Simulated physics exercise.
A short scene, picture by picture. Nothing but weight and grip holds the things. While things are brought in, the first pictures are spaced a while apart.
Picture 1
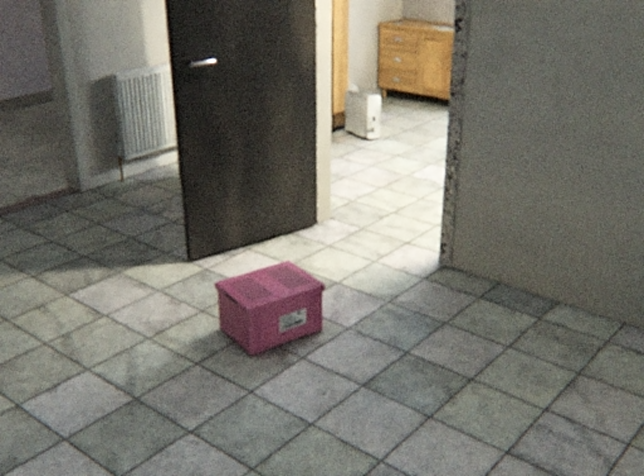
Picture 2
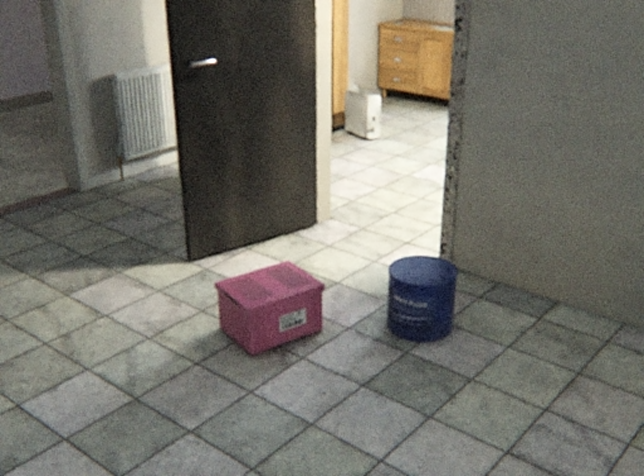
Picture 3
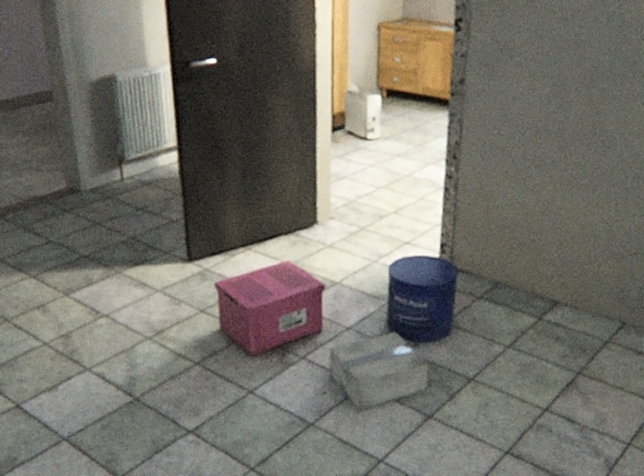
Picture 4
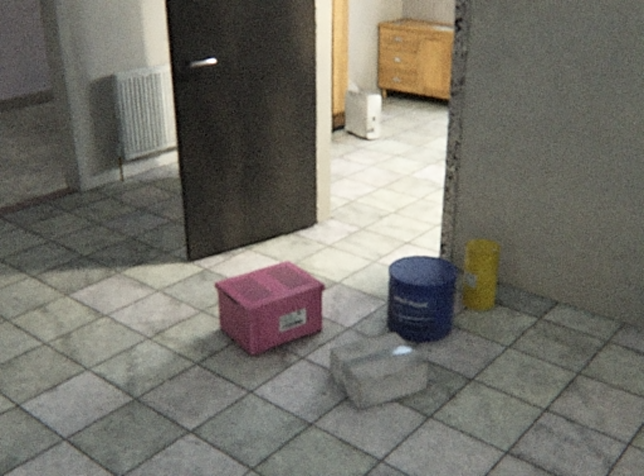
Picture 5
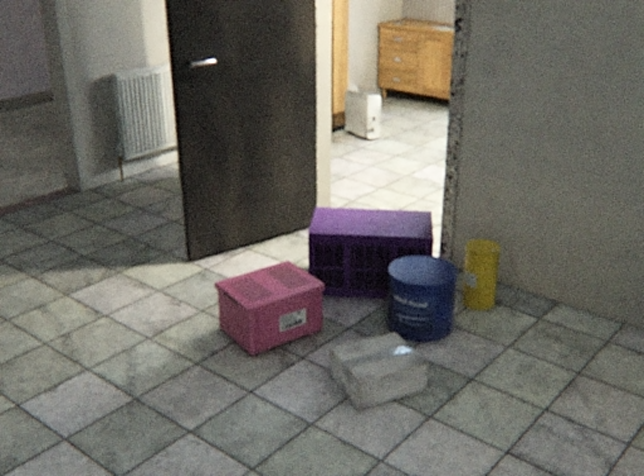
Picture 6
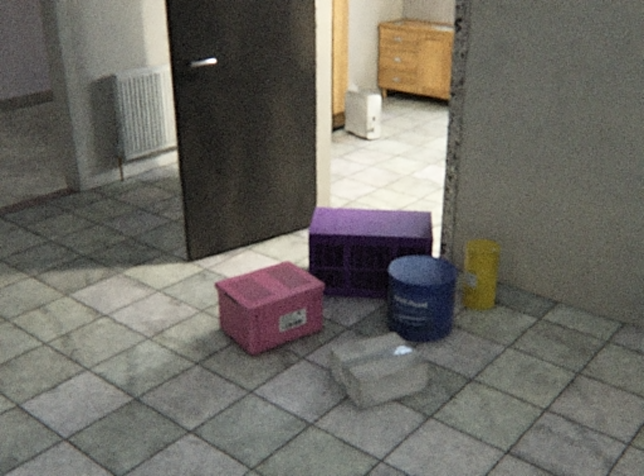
In this clip, a pink tote sits on a tiled floor near a wide-open, motionless door; a blue pail, a white parcel, a yellow canister and a purple chest appear around it in turn, with nobody in view.
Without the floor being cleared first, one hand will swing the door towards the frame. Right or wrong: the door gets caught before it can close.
Right.
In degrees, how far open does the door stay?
I'd say it stays open by roughly 50 degrees.
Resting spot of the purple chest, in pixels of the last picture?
It ends up near (384, 252).
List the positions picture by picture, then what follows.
In the first frame, door wide open and still.
In the second frame, door wide open and still; pink tote (270, 307).
In the third frame, door wide open and still; blue pail (421, 298).
In the fourth frame, door wide open and still; white parcel (378, 369); pink tote (270, 307).
In the fifth frame, door wide open and still; yellow canister (481, 275); blue pail (421, 298).
In the sixth frame, door wide open and still; purple chest (371, 252); white parcel (378, 369).
Then, 0.60 s on from there, open by 94°.
Then, 1.00 s on from there, open by 77°.
Then, 1.40 s on from there, open by 58°.
Then, 1.60 s on from there, open by 51°; purple chest shifted a little near (378, 252).
In the end, open by 49°; all 5 unmoved. At the end, from the last picture's camera, purple chest near (384, 252).
